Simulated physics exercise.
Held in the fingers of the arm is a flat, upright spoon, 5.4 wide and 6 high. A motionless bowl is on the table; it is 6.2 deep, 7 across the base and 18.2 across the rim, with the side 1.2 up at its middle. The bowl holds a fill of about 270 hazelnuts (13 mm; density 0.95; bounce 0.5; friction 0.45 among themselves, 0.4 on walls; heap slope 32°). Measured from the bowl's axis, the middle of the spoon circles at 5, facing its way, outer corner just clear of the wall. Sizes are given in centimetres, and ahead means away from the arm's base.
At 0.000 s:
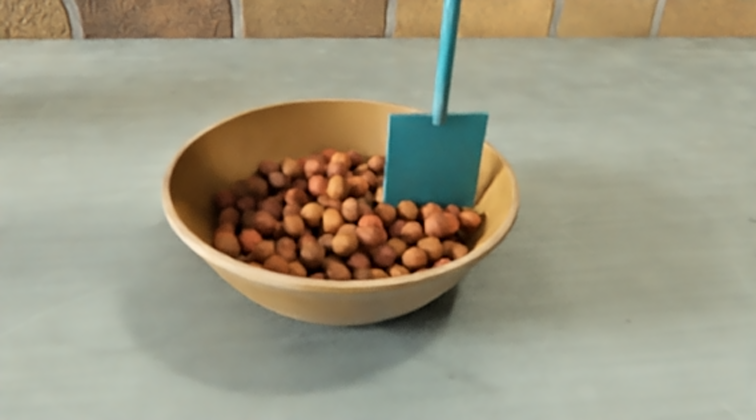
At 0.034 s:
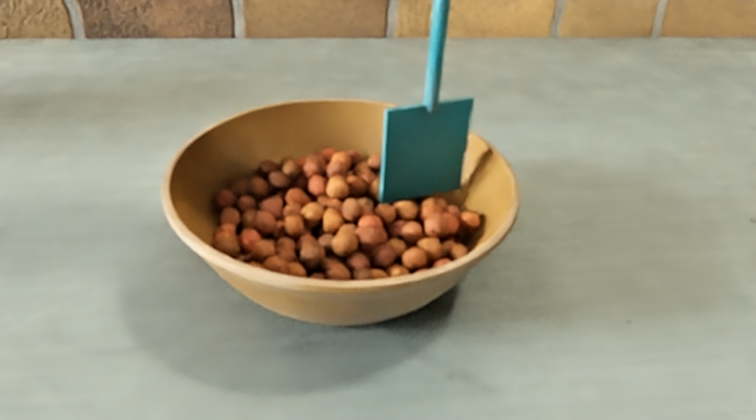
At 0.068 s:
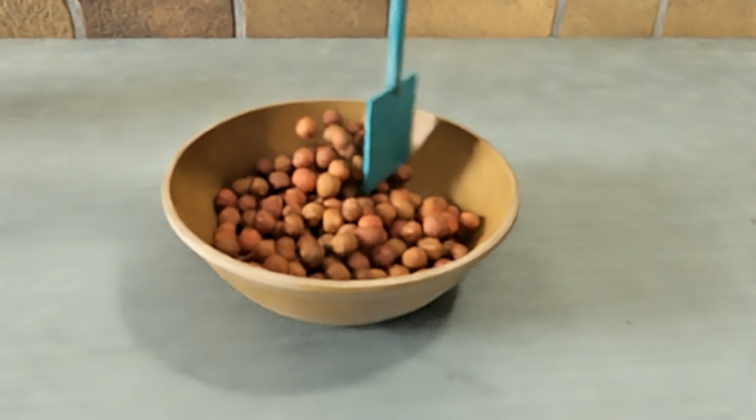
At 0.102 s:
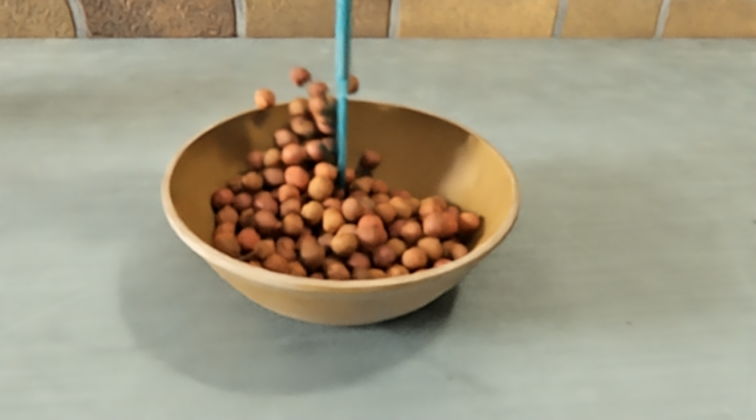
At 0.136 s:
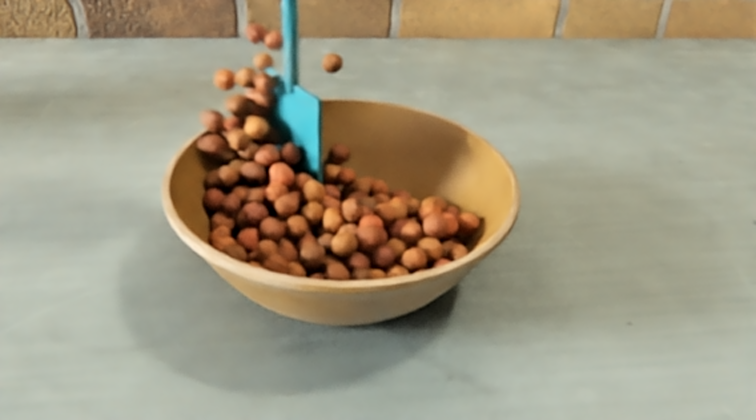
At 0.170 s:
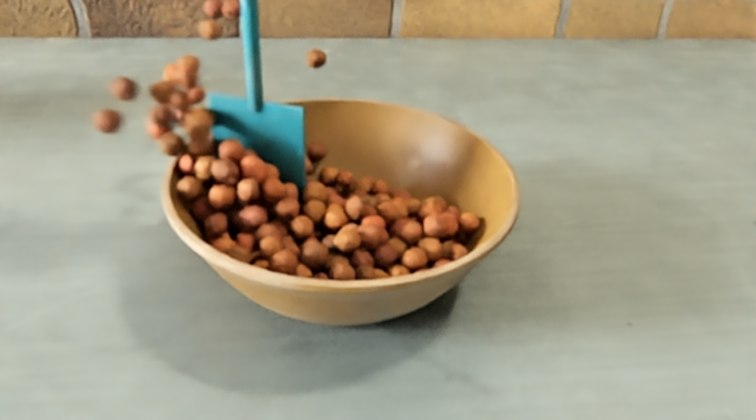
A tan bowl of hazelnuts sat still on a gray table while a flat blue spoon swept through them from right to left, pushing them up the left side and flinging some into the air.
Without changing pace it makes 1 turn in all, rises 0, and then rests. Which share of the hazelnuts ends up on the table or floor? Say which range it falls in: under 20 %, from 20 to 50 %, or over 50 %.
It falls from 20 to 50 %.
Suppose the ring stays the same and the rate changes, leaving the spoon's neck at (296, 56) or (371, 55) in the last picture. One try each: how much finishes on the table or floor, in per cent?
Near 25 in a hundred for the first and near 15 in a hundred for the second.
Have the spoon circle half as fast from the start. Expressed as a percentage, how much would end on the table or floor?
It would be near 15 per cent.
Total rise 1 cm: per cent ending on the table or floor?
Around 20 %.
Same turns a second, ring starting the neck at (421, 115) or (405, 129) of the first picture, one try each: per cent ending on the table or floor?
Roughly 45 % and 40 %.
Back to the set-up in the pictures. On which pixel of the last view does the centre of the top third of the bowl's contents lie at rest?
Roughly pixel (358, 177).
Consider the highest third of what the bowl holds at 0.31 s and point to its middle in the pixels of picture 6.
Near pixel (440, 211).
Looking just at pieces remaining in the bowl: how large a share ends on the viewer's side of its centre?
Around 35 percent of it.
After 0.24 s, 230° round, highest piece 13 above the table; 239 in the bowl, 28 in flight or on the tool.
After 0.31 s, 303° round, highest piece 11 above the table; 224 in the bowl, 13 on the table or floor, 30 in flight or on the tool.
After 0.54 s, 0° round, highest piece 7 above the table; 190 in the bowl, 74 on the table or floor, 3 in flight or on the tool.
After 1.24 s, 0° round, highest piece 6 above the table; 190 in the bowl, 77 on the table or floor.
In the end, 190 in the bowl, 77 on the table or floor. That is 29 % on the table or floor.
